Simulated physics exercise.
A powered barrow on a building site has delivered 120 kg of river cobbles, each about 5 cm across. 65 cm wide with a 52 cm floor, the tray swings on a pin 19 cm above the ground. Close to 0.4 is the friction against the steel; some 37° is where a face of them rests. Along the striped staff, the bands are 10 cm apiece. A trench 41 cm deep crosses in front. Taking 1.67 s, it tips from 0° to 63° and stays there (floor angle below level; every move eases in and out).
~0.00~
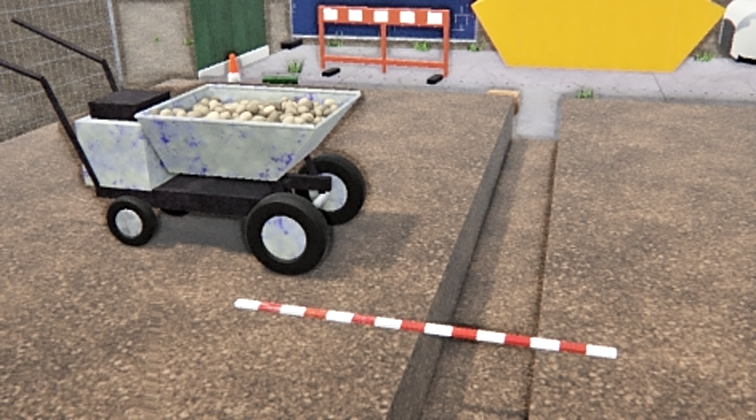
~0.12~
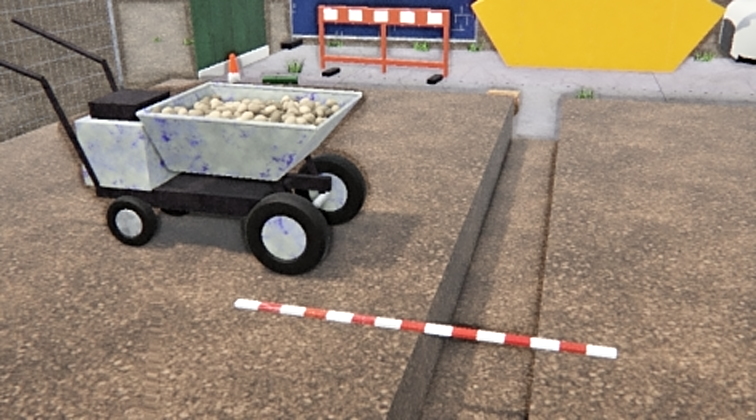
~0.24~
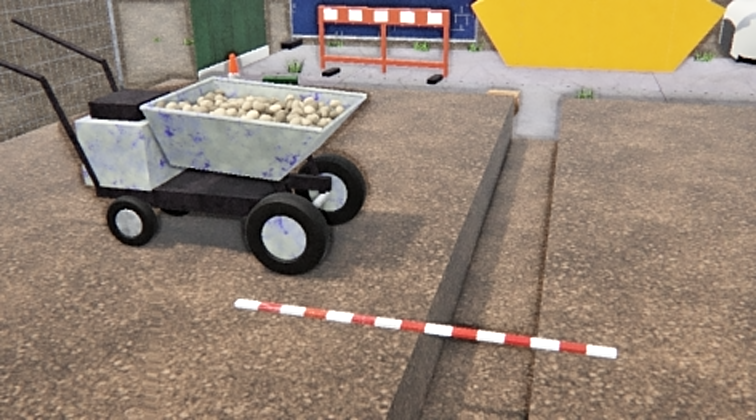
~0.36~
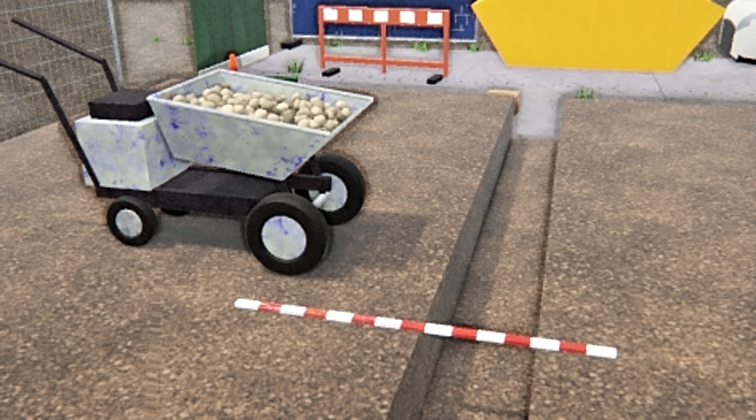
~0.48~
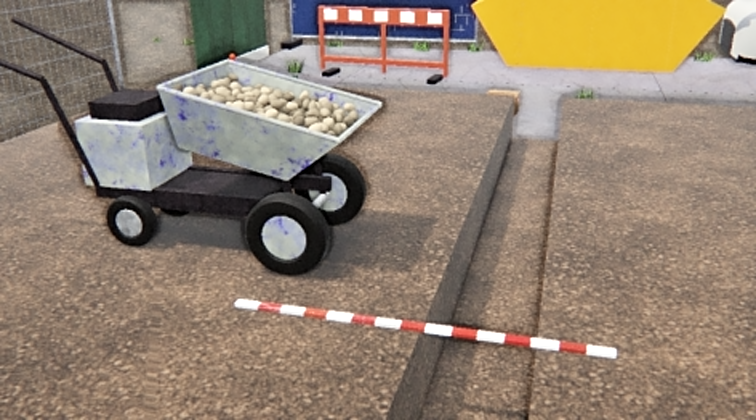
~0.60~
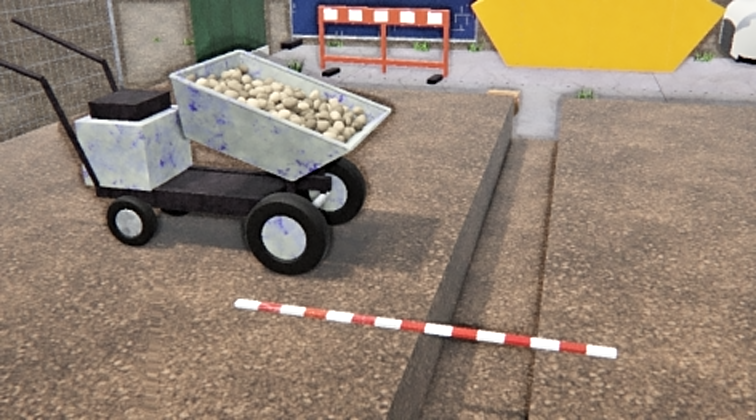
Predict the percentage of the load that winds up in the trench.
My prediction is about 86 per cent.
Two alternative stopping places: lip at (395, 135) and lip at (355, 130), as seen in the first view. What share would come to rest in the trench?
It'd be around 80 per cent and after that around 100 per cent.
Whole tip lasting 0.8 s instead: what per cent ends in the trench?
90 %.
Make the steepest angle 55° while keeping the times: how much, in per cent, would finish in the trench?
In that case some 50 per cent.
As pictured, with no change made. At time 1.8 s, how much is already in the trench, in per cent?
Some 25 per cent of the load by that point.
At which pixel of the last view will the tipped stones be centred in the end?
Somewhere around (484, 330) in the last picture.
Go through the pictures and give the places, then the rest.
In the first picture, the tray is at 0°, its lip at (315, 128); the top of the load is at (274, 107).
In the second picture, lip at (317, 129), floor tilted 1°, highest stones at (263, 106); the stones move at 0.1 m/s on average.
In the third picture, lip at (322, 131), floor tilted 4°, highest stones at (252, 103); the stones move at 0.2 m/s on average.
In the fourth picture, lip at (330, 135), floor tilted 8°, highest stones at (225, 95); the stones move at 0.3 m/s on average.
In the fifth picture, the tray is at 13°, its lip at (340, 141); the top of the load is at (226, 86); the stones move at 0.4 m/s on average.
In the sixth picture, lip at (351, 149), floor tilted 19°, highest stones at (234, 77); the stones move at 0.5 m/s on average.
After 1.2 s the floor is at 53°; 100 % in the tray; the foremost stones are at (403, 188).
After 1.8 s the floor is at 63°; 62 % in the tray, 12 % short of the trench, 26 % in the trench; the foremost stones are at (520, 332).
After 2.1 s the floor is at 63°; 37 % in the tray, 11 % short of the trench, 52 % in the trench; the foremost stones are at (534, 332).
After 4.1 s the floor is at 63°; 0 % in the tray, 14 % short of the trench, 86 % in the trench; the foremost stones are at (533, 343).
